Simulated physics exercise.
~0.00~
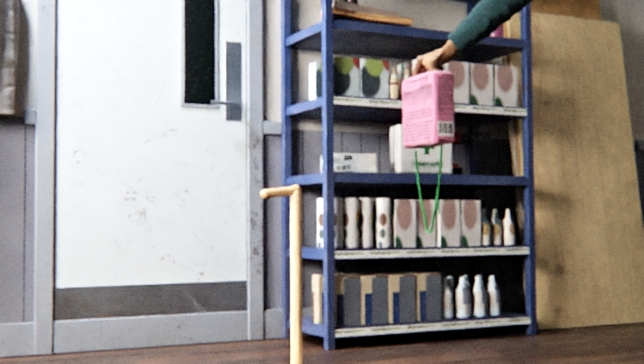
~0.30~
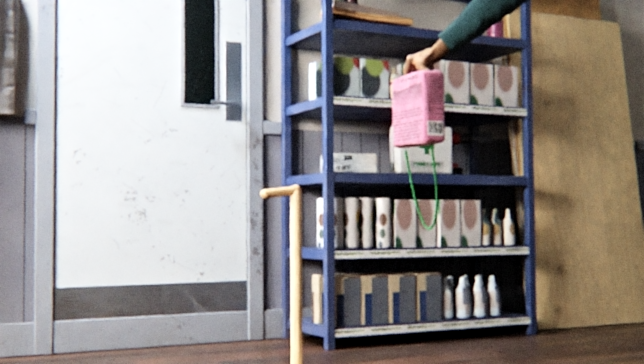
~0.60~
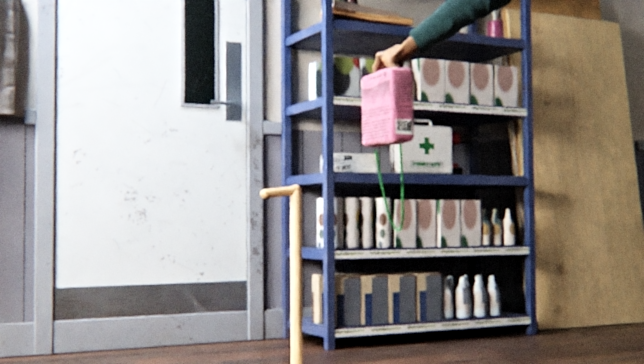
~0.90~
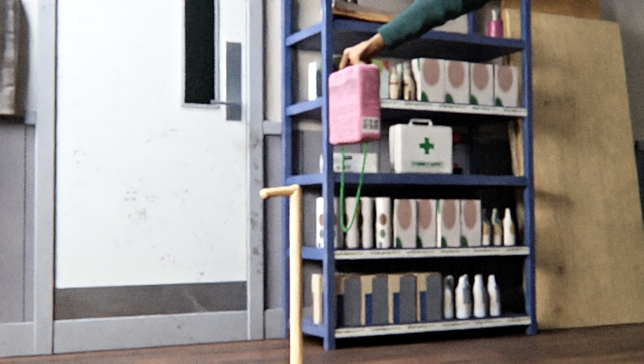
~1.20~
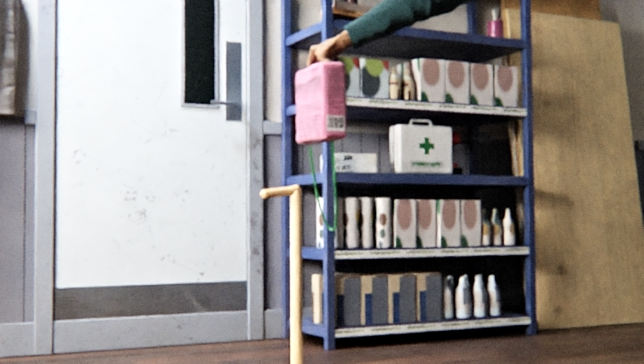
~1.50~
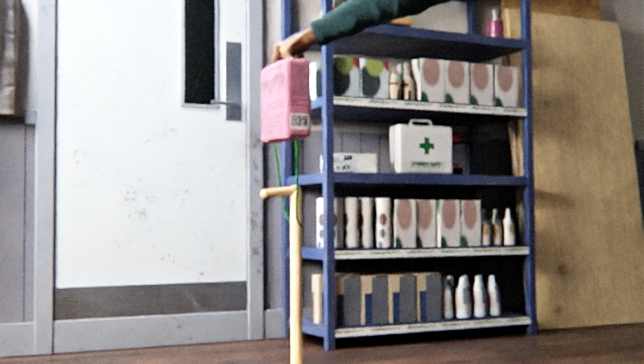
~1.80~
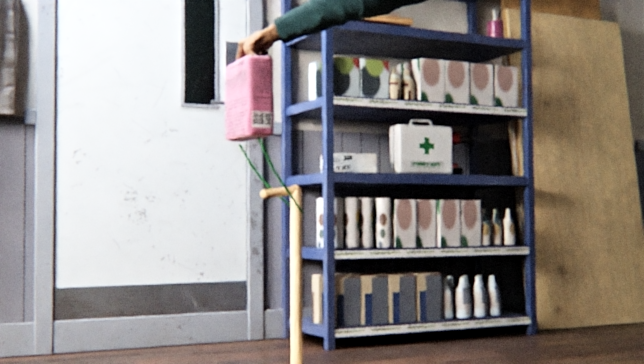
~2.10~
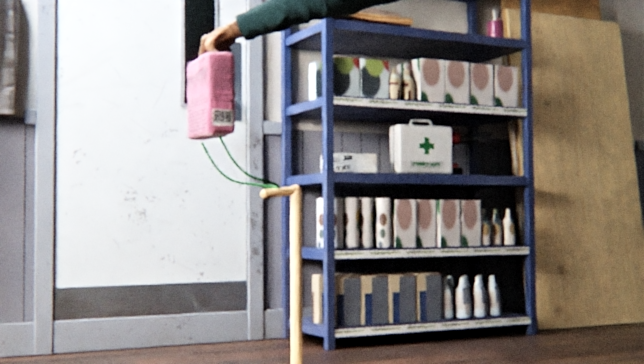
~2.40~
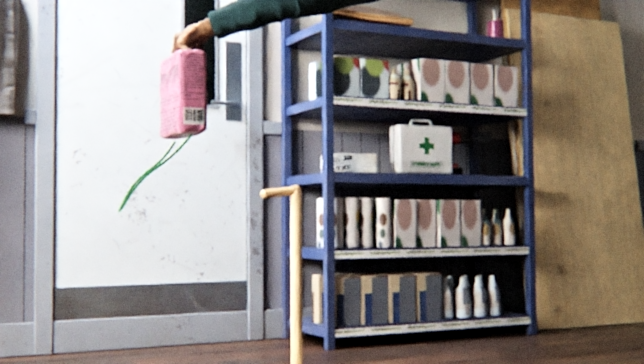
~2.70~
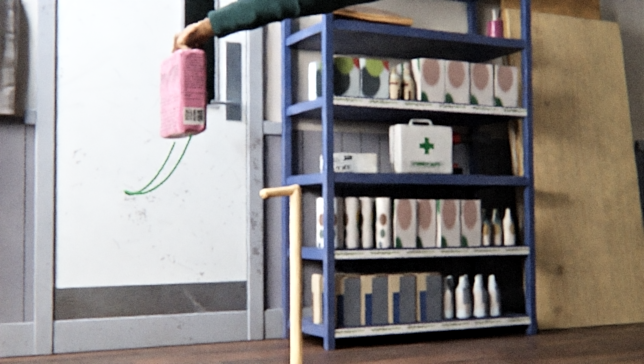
In a storeroom with a blue shelf of boxes and bottles, a hand carried a pink bag with a dangling green loop leftward over a short wooden post, and the loop swung clear, leaving the bag held still in front of the white door.
